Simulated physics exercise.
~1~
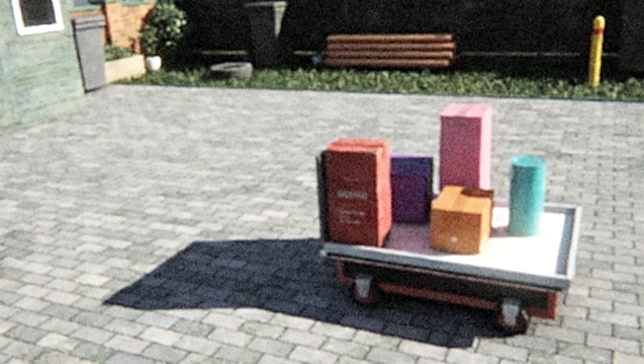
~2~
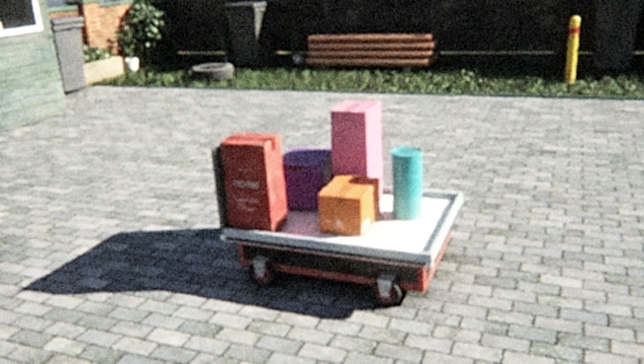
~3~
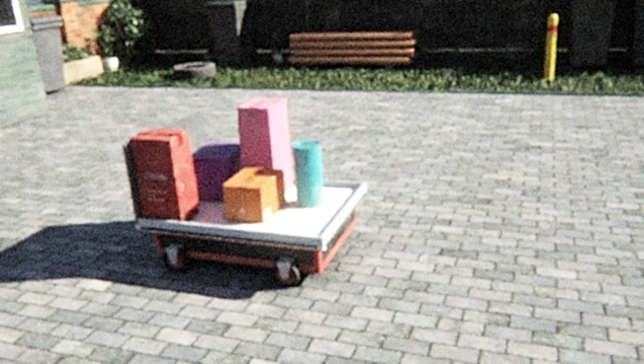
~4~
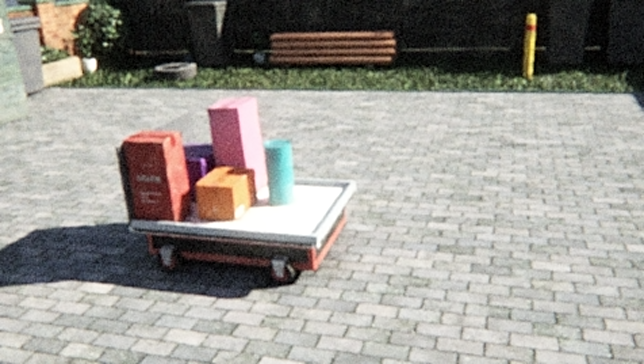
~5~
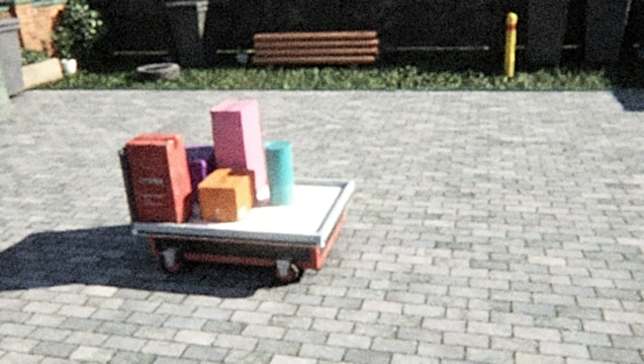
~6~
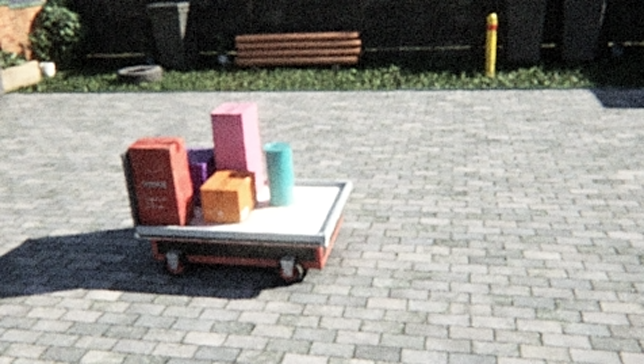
A flat cart carrying a red box, a purple tote, a pink box, an orange parcel and a turquoise canister rolled left across the paving and stopped; the pink box, parcel and canister slid left along the deck, ending still upright near the red box.
